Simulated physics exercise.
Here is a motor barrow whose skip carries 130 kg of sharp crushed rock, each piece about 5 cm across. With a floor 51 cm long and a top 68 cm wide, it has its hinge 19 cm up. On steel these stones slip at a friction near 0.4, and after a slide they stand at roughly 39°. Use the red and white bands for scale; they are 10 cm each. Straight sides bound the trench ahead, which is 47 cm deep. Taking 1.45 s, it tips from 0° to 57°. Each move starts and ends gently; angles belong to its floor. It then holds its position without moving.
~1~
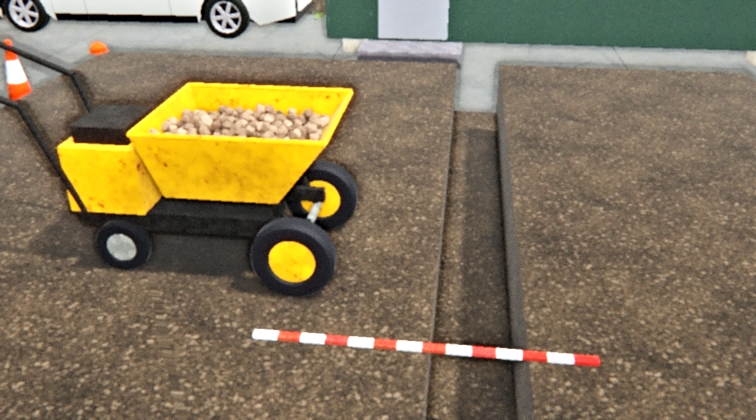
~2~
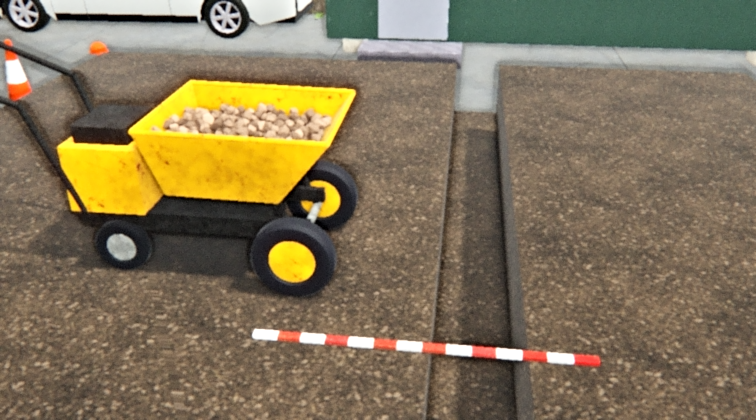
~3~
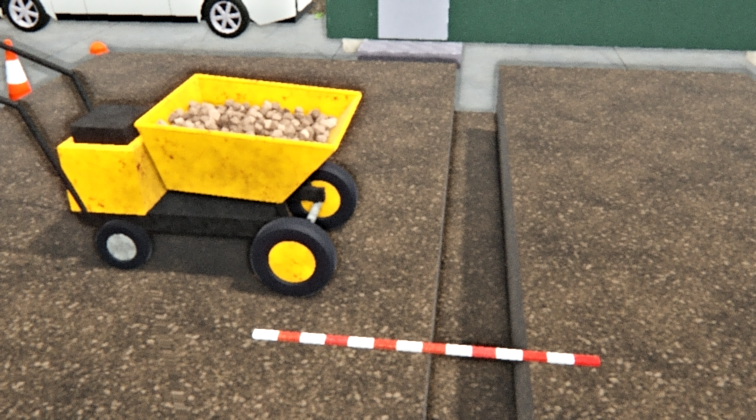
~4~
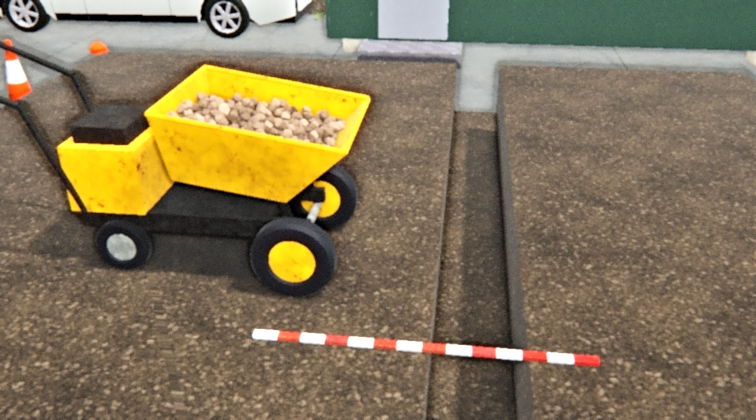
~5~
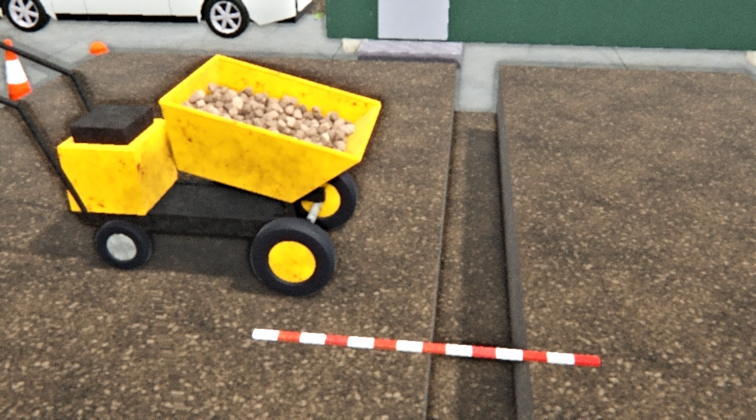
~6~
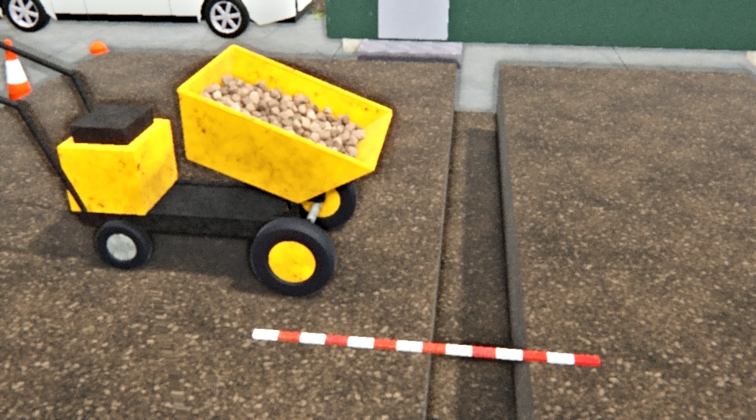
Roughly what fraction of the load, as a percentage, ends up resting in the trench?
Roughly 17 per cent of the load.
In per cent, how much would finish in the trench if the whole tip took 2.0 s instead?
It would come to roughly 15 per cent.
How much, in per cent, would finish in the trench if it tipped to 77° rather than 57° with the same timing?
Share in trench: Approx. 100%.
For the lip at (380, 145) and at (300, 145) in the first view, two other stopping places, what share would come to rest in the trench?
The first start gives about 15 per cent, the second about 10.
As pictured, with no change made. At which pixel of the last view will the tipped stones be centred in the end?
The middle should be near (476, 356).
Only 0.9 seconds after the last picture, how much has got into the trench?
By then, around 0 percent.
Then, 0.5 s after the last picture the floor is at 48°, 100 % in the skip; the foremost stones are at (392, 189).
Then, 0.9 s after the last picture the floor is at 57°, 98 % in the skip, 1 % short of the trench, 1 % in the trench; the foremost stones are at (451, 246).
Then, 1.3 s after the last picture the floor is at 57°, 91 % in the skip, 1 % short of the trench, 8 % in the trench; the foremost stones are at (496, 337).
Then, 3.2 s after the last picture the floor is at 57°, 83 % in the skip, 17 % in the trench; the foremost stones are at (510, 370).
